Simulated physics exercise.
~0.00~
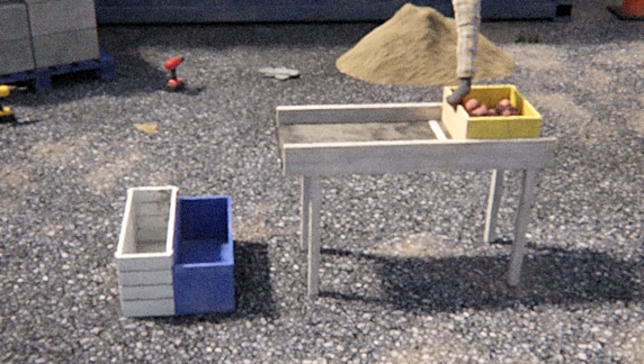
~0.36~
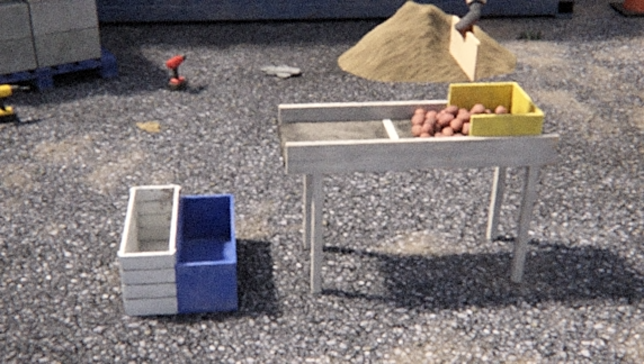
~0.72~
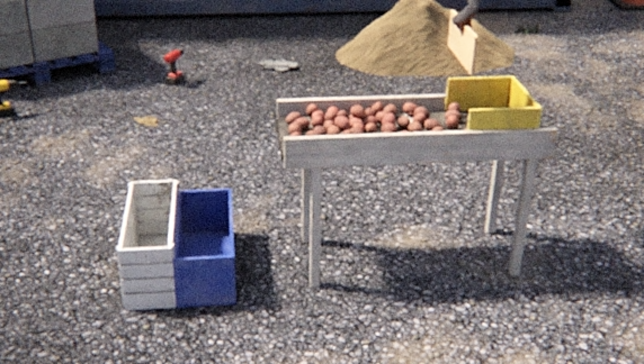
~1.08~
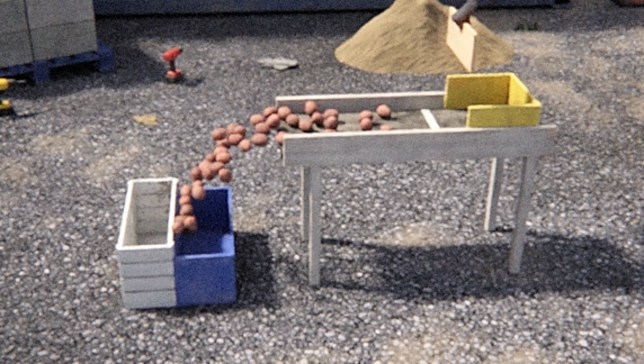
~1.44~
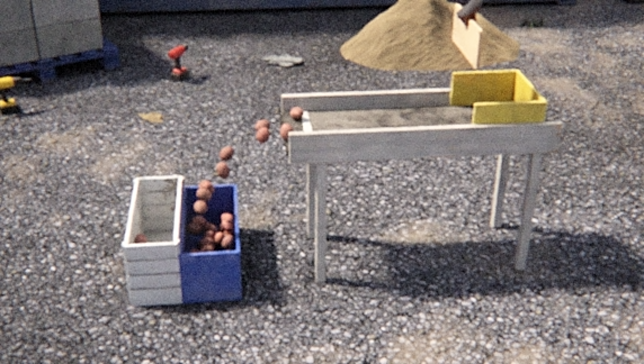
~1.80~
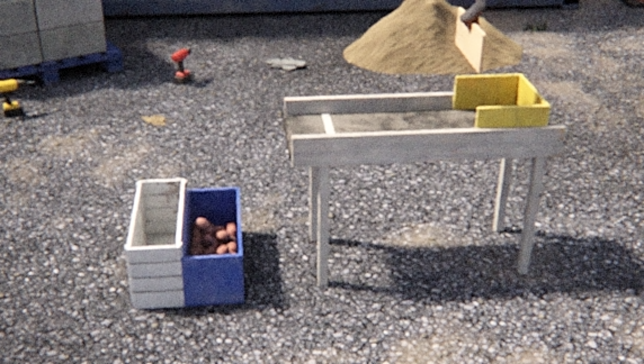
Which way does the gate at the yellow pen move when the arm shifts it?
The gate moves upward, and the arm then holds it above the belt while the potatoes travel away.
